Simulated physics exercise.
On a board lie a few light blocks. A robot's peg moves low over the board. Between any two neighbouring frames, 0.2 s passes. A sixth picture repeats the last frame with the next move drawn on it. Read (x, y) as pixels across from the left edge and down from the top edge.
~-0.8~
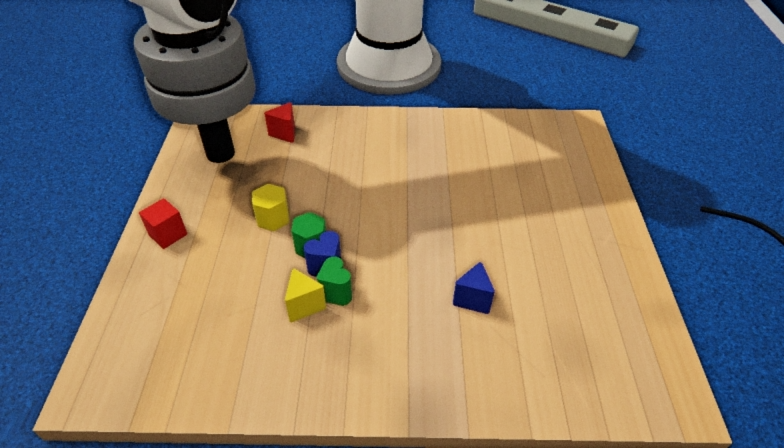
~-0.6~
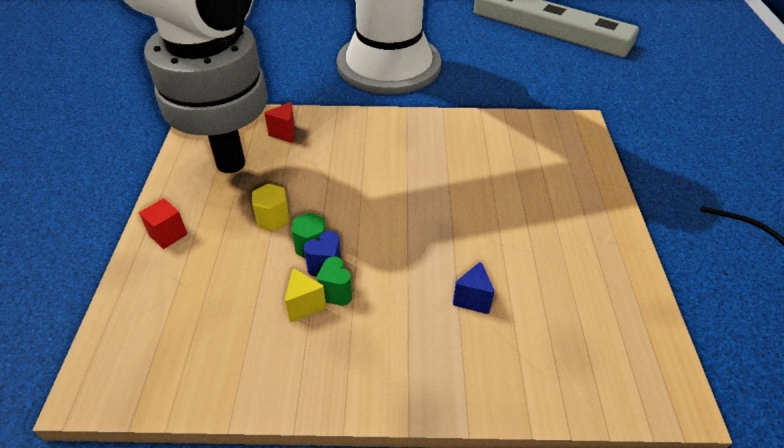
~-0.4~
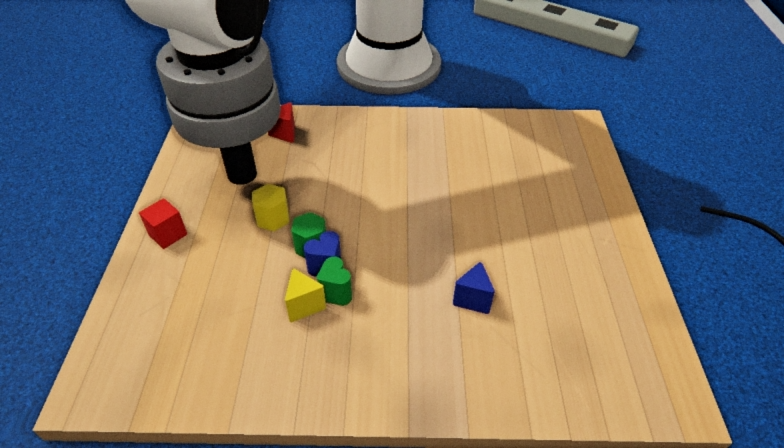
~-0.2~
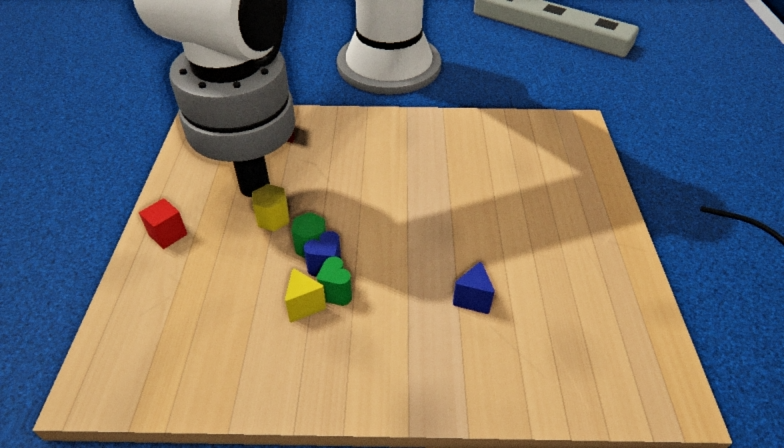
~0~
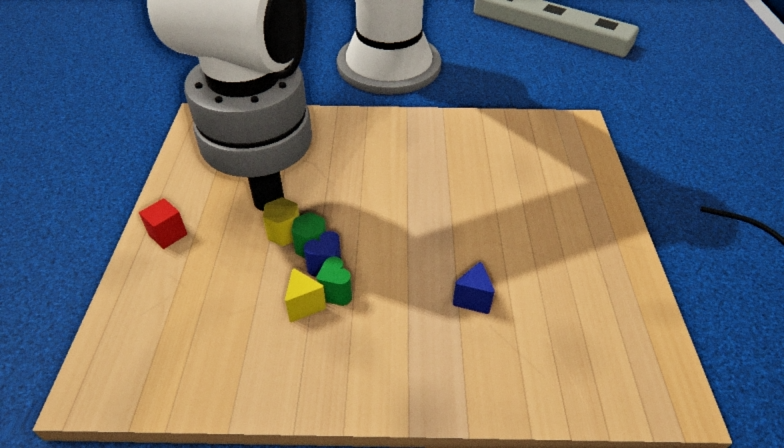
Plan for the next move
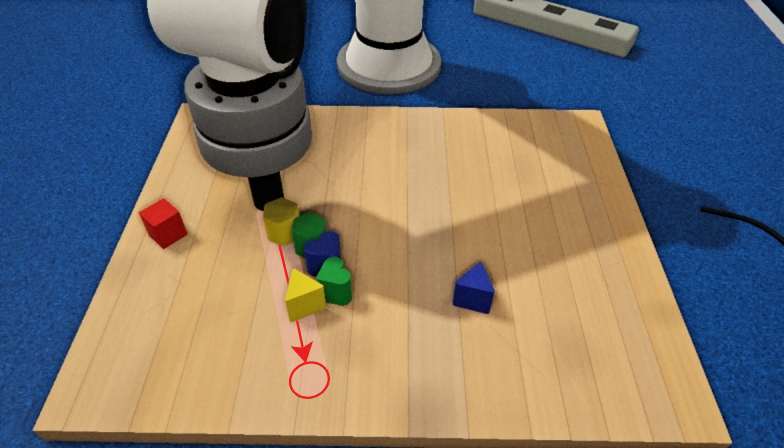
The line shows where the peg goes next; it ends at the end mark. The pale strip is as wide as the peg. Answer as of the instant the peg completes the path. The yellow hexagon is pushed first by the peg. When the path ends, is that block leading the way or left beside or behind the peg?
As far as I can tell, the yellow hexagon has dropped away to the side or behind.
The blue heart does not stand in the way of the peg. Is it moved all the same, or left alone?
Shifted.
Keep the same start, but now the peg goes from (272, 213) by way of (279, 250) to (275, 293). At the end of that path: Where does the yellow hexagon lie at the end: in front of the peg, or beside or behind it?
It ends up beside or behind the peg.
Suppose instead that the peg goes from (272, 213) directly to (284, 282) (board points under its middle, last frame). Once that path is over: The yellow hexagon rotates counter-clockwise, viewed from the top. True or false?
That is true.
The drawn path runs in a line from (272, 213) to (309, 380).
The first path, step by step. One third of the way, peg at (281, 248); yellow hexagon at (298, 258), turned 20° anticlockwise; yellow triangle at (301, 288); green hexagon at (328, 239), turned 80° anticlockwise; blue heart at (352, 252).
Two thirds of the way, peg at (294, 305); yellow hexagon at (326, 307), turned 50° anticlockwise; yellow triangle at (314, 336); green hexagon at (328, 239), turned 80° anticlockwise; blue heart at (353, 252).
At the end, peg at (307, 369); yellow hexagon at (339, 321), turned 85° anticlockwise; yellow triangle at (341, 383), turned 40° anticlockwise; green hexagon at (328, 239), turned 80° anticlockwise; blue heart at (353, 252).
